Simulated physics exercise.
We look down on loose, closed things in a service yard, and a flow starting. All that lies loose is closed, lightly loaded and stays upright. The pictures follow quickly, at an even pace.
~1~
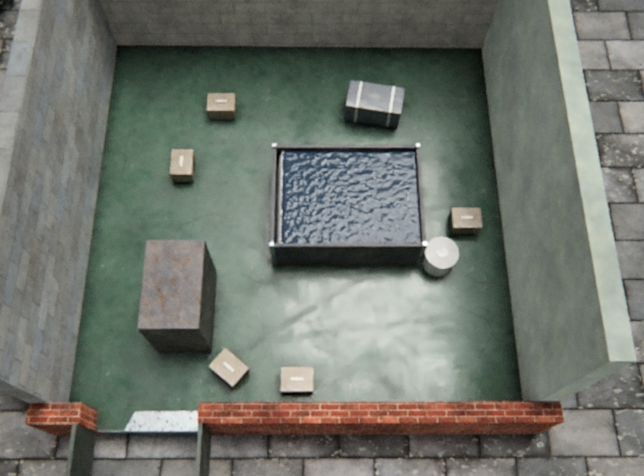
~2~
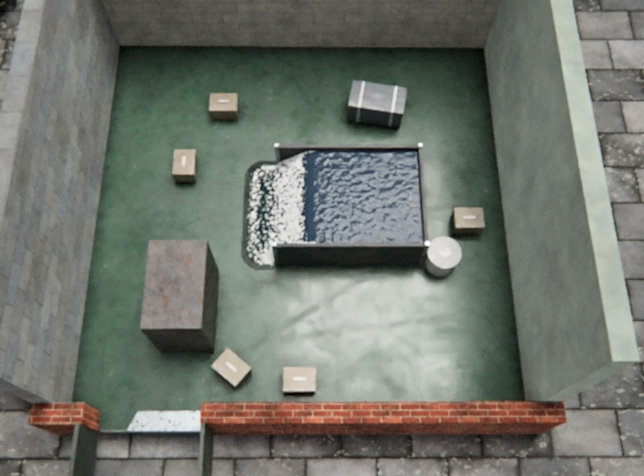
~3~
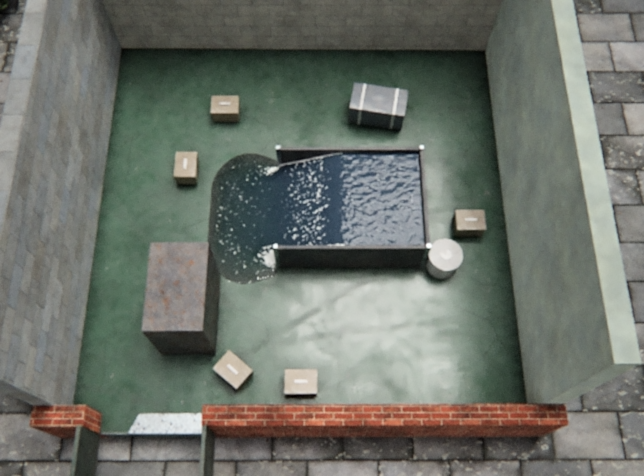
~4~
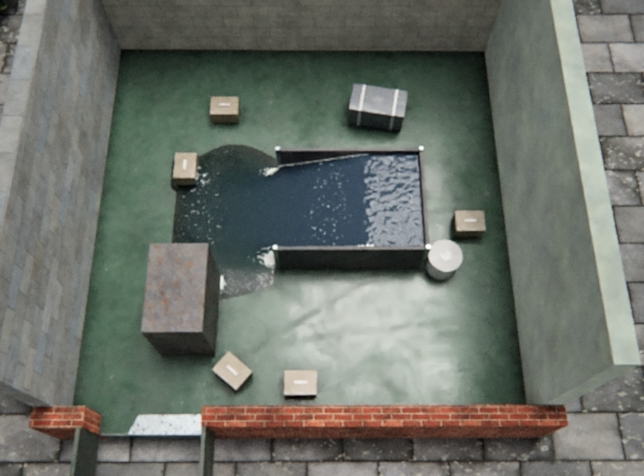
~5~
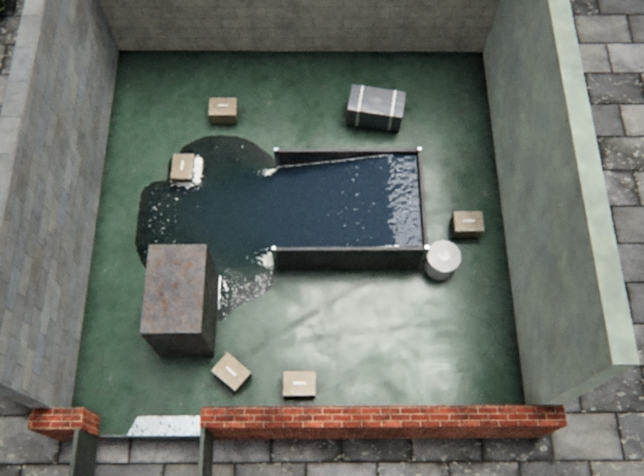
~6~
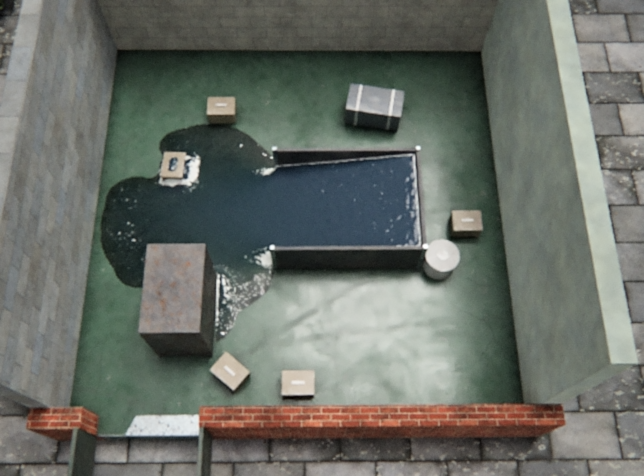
In a walled yard with a green floor, a dark rectangular tank of water stands among small boxes, a trunk and a large brown block. Water pours from the tank's left side, spreads leftward across the floor around the block, and surrounds one small box, which shifts slightly.
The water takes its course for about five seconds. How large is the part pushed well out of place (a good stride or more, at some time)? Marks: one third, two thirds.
That comes to under a third.
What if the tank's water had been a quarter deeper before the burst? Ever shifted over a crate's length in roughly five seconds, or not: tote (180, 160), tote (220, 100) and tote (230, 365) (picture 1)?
As listed: That far or more, shifted that much, not that far.
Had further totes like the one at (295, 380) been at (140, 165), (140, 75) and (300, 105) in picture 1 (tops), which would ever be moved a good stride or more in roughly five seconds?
In turn: Shifted that much, yes, never so far.
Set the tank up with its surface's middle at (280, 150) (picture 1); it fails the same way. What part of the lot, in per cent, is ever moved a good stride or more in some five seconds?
Roughly 30 per cent.
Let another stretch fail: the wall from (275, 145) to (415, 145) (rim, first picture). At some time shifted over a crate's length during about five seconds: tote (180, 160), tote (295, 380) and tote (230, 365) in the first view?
One after the other: Short of that, no, short of that.
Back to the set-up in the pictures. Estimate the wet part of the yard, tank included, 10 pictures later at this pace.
About 45 per cent.
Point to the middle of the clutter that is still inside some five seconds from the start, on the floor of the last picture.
Around (347, 219).
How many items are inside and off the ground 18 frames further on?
1 of them.
A moment on, 1 of 7 are well off their spots; 0 afloat.
Next, 1 of 7 are well off their spots; 1 afloat.
Later, 1 of 7 are well off their spots; 1 afloat.
In the end, 1 of 7 are well off their spots, and 1 have been at some point; 0 afloat.
